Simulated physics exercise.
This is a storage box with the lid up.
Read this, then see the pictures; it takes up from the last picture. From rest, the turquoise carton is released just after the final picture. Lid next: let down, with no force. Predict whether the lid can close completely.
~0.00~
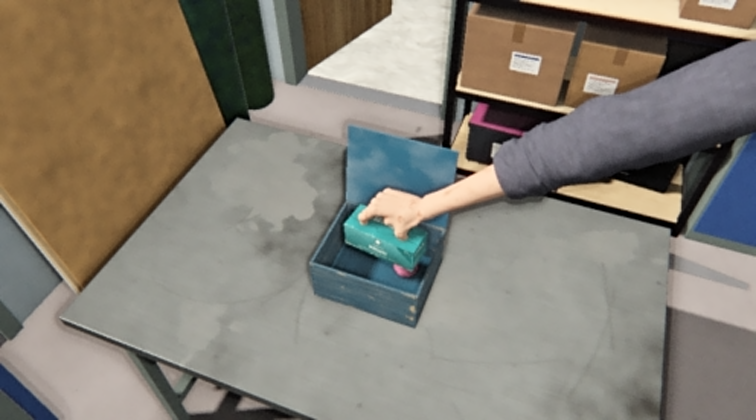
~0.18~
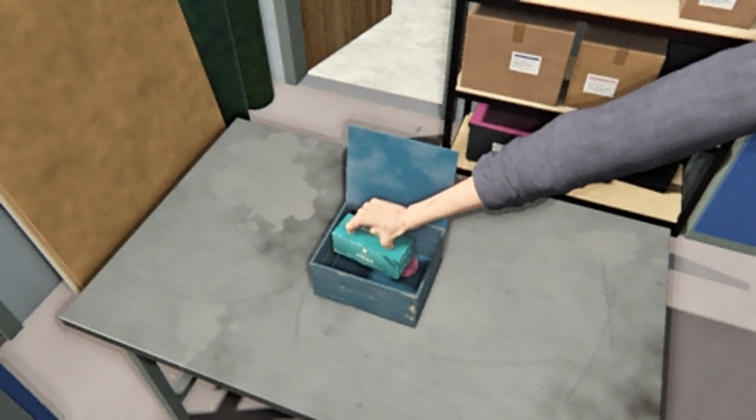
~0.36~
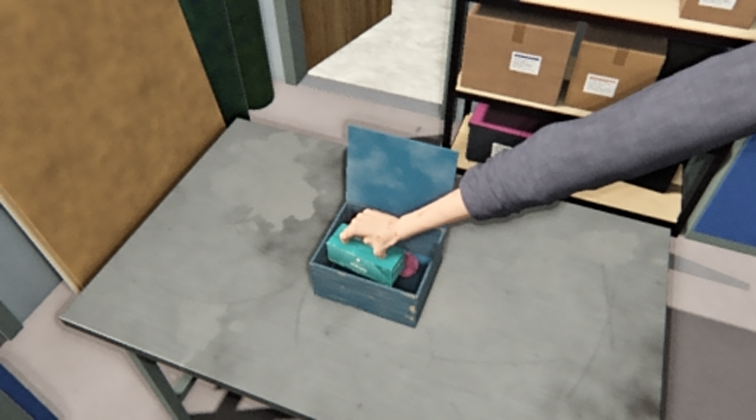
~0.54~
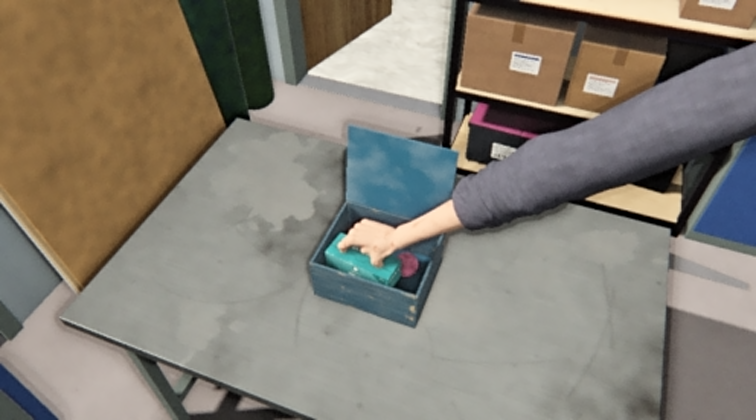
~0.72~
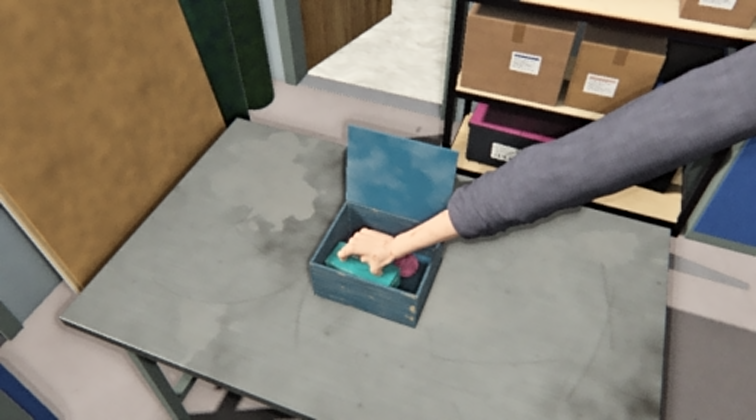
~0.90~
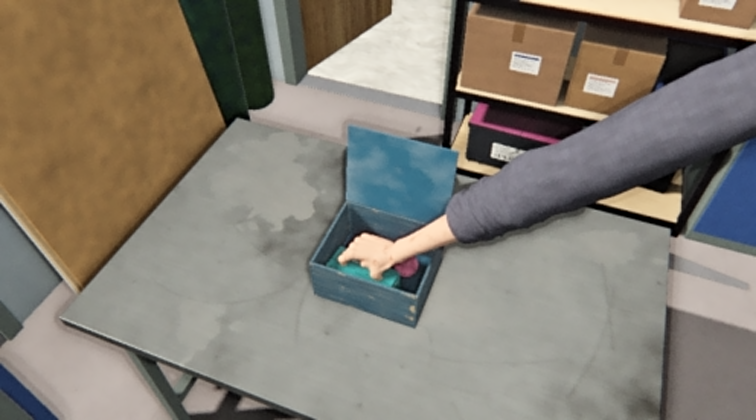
The box ends up covered.
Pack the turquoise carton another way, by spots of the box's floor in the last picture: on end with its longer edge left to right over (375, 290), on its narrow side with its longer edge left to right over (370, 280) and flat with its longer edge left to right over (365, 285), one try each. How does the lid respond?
So, one: It remains raised; two: It drops fully; three: It drops fully.
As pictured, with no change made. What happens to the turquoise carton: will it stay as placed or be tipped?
Result: It remains as it was set.
Around 2.10 s, lid starting down.
Around 2.60 s, lid 51° above the rim.
Around 3.00 s, lid 17° above the rim.
Finally (3.7 s), lid shut; both still in place. Final places as the last picture's camera would see them, turquoise carton near (363, 277).
